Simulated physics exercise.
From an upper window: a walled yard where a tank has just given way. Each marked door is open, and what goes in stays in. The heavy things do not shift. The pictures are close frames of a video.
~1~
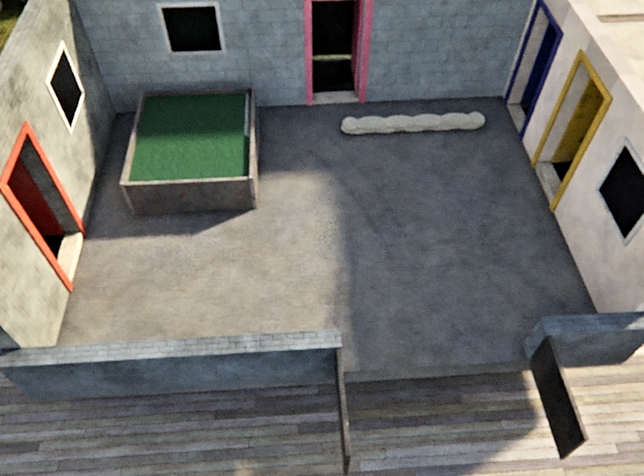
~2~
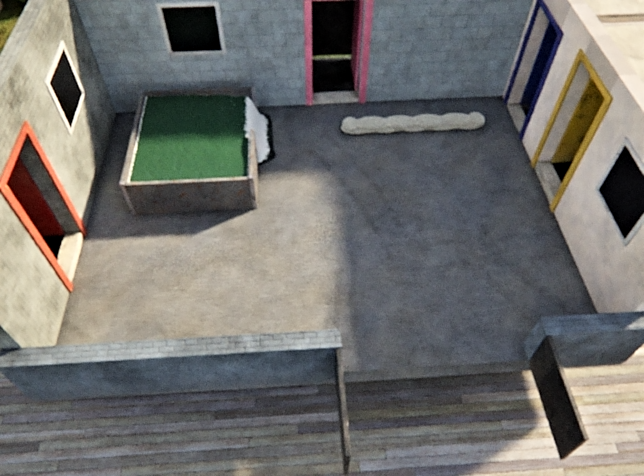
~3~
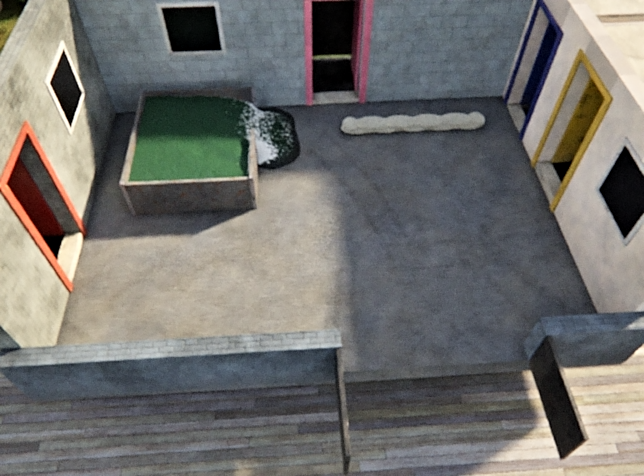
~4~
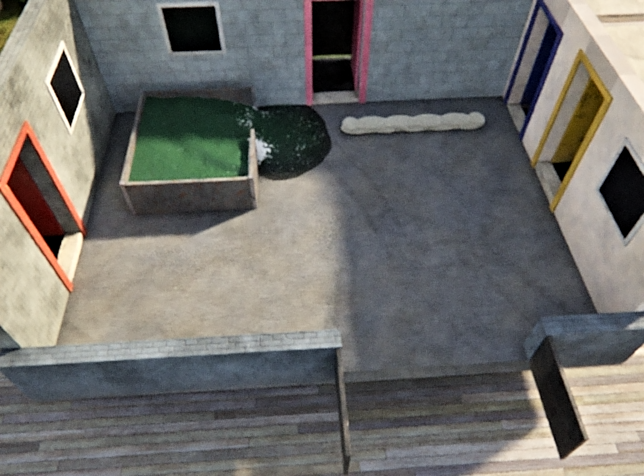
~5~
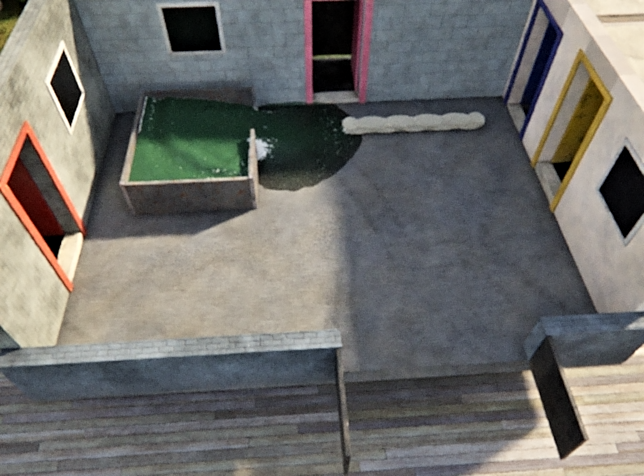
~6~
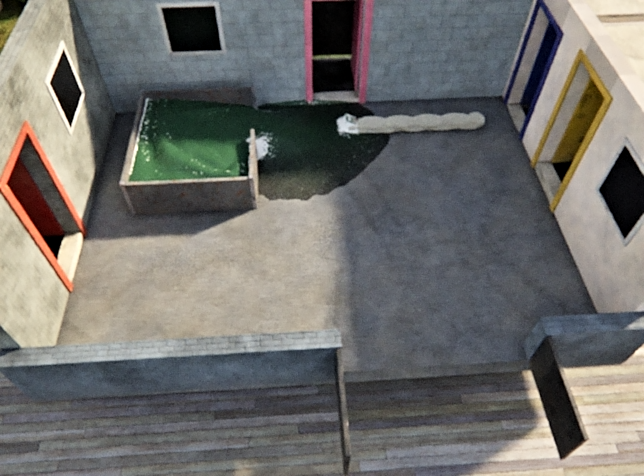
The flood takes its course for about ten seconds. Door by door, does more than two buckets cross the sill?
In the end: The blue door lets in a lot; the yellow door admits no more than that; the pink door lets in a lot; the red door admits no more than that.
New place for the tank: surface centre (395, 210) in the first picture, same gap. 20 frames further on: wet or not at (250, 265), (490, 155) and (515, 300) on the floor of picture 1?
As listed: No water, wet, flooded.
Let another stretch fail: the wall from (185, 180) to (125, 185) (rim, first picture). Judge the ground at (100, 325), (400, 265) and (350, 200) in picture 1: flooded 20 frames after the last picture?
In turn: Covered, covered, no water.
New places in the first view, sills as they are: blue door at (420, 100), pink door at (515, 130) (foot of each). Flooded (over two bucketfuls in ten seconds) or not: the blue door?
Blue floods.
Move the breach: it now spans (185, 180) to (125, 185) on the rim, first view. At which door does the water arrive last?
The pink-painted one.
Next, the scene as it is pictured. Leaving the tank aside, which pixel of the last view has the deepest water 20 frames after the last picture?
Roughly at (489, 98).
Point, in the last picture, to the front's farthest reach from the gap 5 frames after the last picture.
Close to (495, 136).
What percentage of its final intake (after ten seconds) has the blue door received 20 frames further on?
Near 35 in a hundred.
A moment on, water covers 25 % of the floor; the blue door not reached, the yellow door not reached, the pink door under two buckets in, the red door not reached.
Next, water covers 35 % of the floor; the blue door under two buckets in, the yellow door wet at the sill, nothing in, the pink door over two buckets in, the red door not reached.
Then, water covers 45 % of the floor; the blue door far over two buckets in, the yellow door wet at the sill, nothing in, the pink door over two buckets in, the red door not reached.
Later, water covers 60 % of the floor; the blue door far over two buckets in, the yellow door wet at the sill, nothing in, the pink door far over two buckets in, the red door not reached.
In the end, water covers 80 % of the floor; the blue door far over two buckets in, the yellow door wet at the sill, nothing in, the pink door far over two buckets in, the red door not reached.
